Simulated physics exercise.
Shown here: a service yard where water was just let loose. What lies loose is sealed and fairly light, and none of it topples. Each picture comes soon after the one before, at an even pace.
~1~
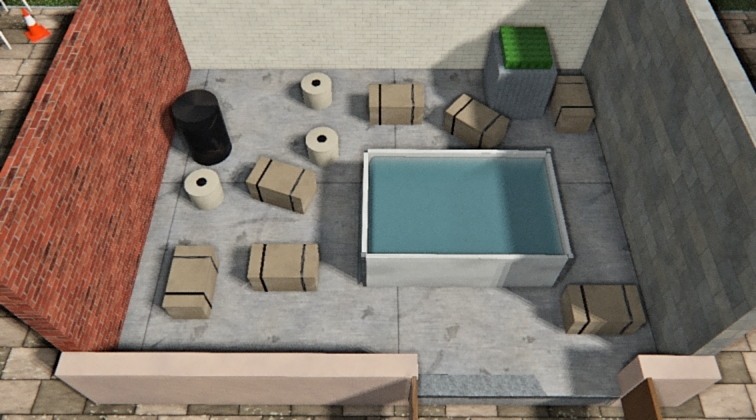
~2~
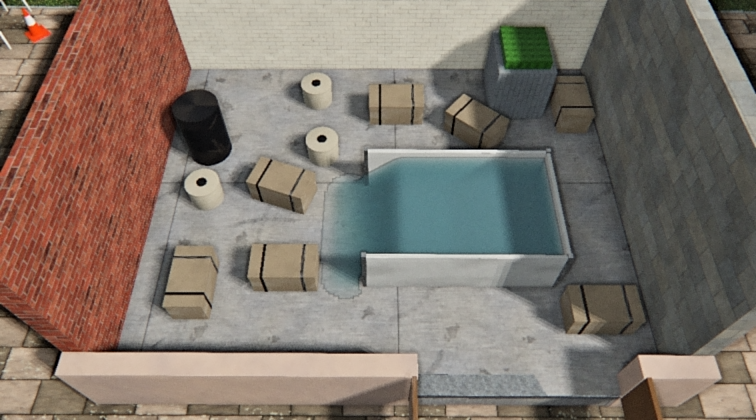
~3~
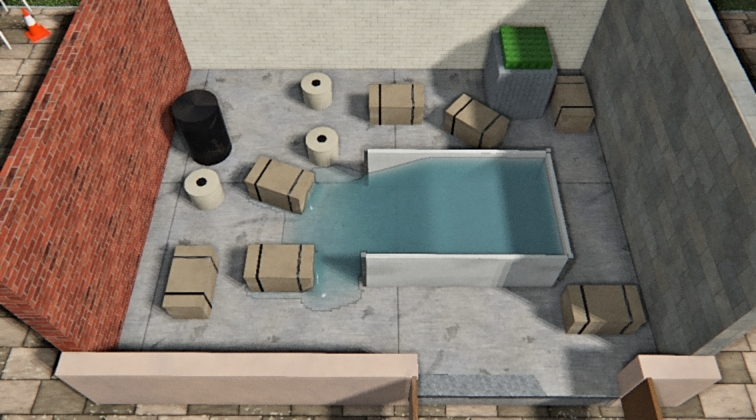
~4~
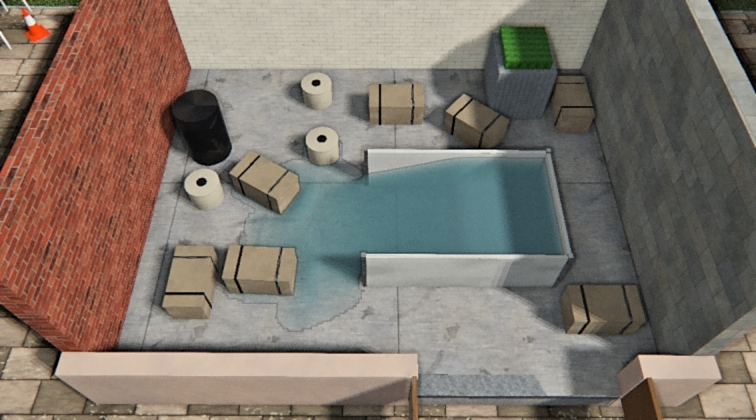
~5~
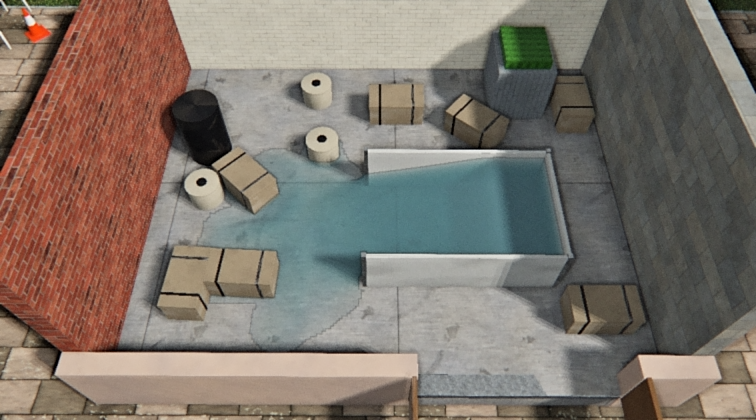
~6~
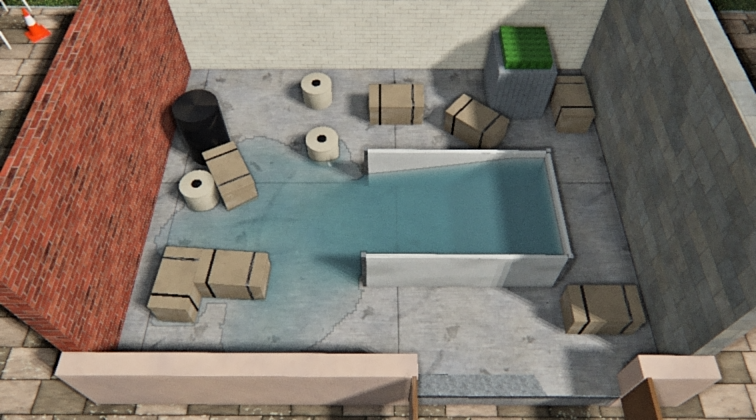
Water poured out of the open left side of a white-walled pool and spread across the gray yard, pushing two strapped tan trunks leftward until they bumped up against the things beside them.
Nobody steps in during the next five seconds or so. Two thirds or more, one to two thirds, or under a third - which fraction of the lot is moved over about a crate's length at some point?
Band-wise it's the middle band, a third to two thirds.
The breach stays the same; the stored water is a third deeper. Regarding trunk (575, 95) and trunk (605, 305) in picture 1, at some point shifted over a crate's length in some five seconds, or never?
First: Stayed within that. Second: Stayed within that.
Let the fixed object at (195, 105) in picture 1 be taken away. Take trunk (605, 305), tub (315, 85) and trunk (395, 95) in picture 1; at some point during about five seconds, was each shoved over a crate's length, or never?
Fell short, went the distance and went the distance.
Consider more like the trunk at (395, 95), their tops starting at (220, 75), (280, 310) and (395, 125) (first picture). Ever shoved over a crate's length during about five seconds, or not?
Shoved clear, shoved clear, stays put.
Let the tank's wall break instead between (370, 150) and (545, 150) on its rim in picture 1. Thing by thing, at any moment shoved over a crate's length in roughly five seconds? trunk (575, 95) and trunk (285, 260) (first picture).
In order: Reached that distance and stopped short of it.
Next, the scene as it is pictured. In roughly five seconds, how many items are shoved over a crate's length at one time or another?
Count: 6.
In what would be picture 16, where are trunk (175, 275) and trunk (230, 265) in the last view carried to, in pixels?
Roughly (120, 307) and (184, 320).
A moment on, 2 of 10 are well off their spots; 1 afloat.
Next, 3 of 10 are well off their spots; 4 afloat.
Later, 3 of 10 are well off their spots; 4 afloat.
In the end, 5 of 10 are well off their spots, and 6 have been at some point; 5 afloat.
